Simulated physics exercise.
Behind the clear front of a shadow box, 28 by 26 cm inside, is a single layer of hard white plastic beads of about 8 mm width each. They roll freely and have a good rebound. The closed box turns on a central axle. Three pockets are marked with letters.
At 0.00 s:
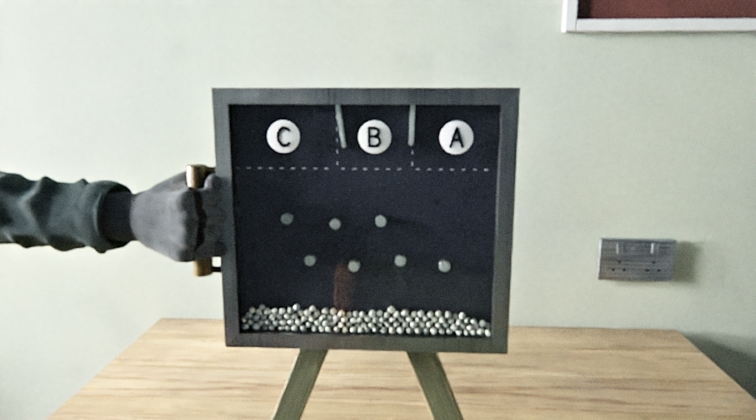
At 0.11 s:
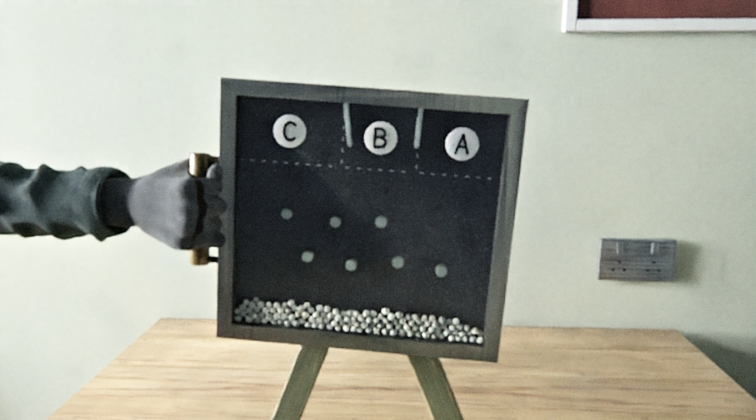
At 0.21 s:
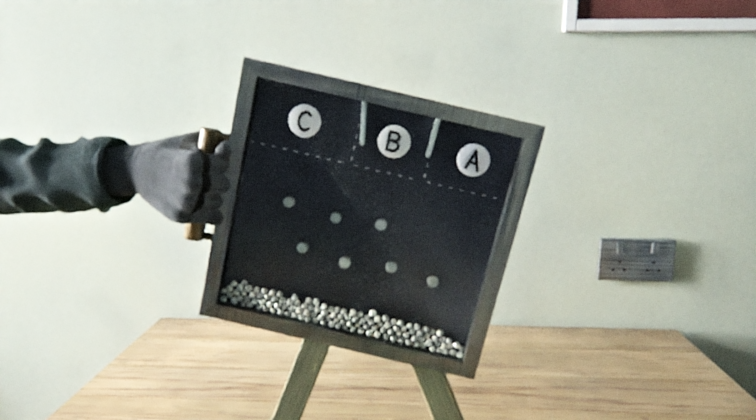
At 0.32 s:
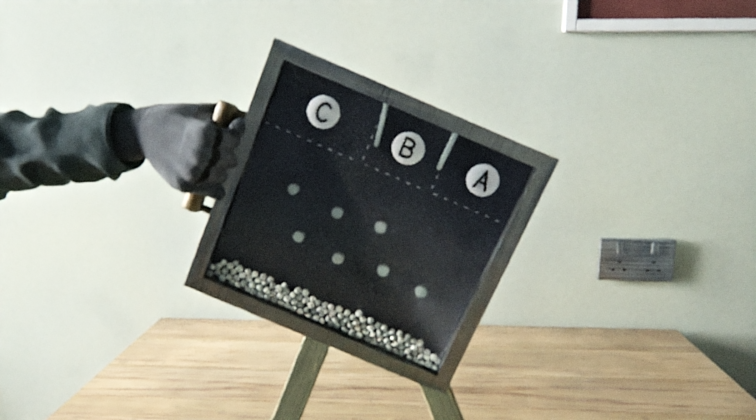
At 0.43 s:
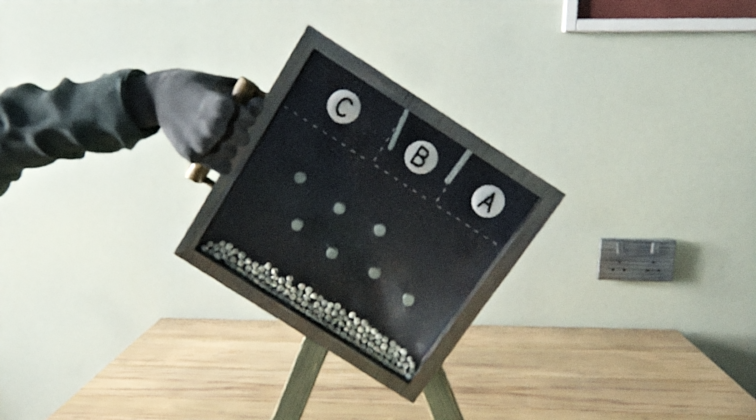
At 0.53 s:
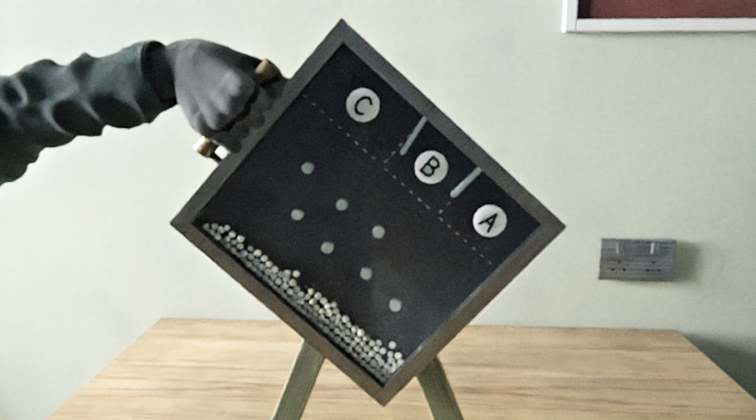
A gloved hand turns the framed box of white beads steadily clockwise above a wooden table.
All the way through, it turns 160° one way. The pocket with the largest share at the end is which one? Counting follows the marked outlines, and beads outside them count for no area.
That is the one marked A.
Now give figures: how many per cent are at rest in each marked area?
Pocket A holds 75, pocket B holds 0 and pocket C holds 0.
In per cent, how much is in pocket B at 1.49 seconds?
Around 0 per cent.
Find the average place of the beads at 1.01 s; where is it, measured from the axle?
Left by about 7 cm and below by about 11 cm.
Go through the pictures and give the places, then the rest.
The first picture shows level; about 120 beads; load centre (362, 321); top bead (297, 308); A (456, 138), B (375, 137), C (284, 137).
The second picture shows turned 4° clockwise; load centre (355, 321); top bead (256, 300); 7 fixed pegs, one at (308, 256).
The third picture shows turned 13° clockwise; load centre (341, 318); top bead (245, 283); wall ends (362, 143), (428, 155).
The fourth picture shows turned 23° clockwise; load centre (326, 313); top bead (224, 263).
The fifth picture shows turned 33° clockwise; load centre (318, 310); top bead (222, 244).
The sixth picture shows turned 42° clockwise; load centre (315, 309); top bead (215, 226); A (490, 221), B (431, 167), C (363, 105).
After 1.01 s, it stands 86° clockwise; the beads' middle is 7 cm left of and 11 cm below the centre; nothing in the marked areas.
After 1.49 s, it stands 129° clockwise; the beads' middle is 6 cm left of and 11 cm below the centre; A 35 %.
After 1.90 s, it stands 160° clockwise; the beads' middle is 7 cm left of and 11 cm below the centre; A 70 %.
Settled by 2.8 s, it stands 160° clockwise; A 75 %, B 0 %, C 0 %, elsewhere 25 %.
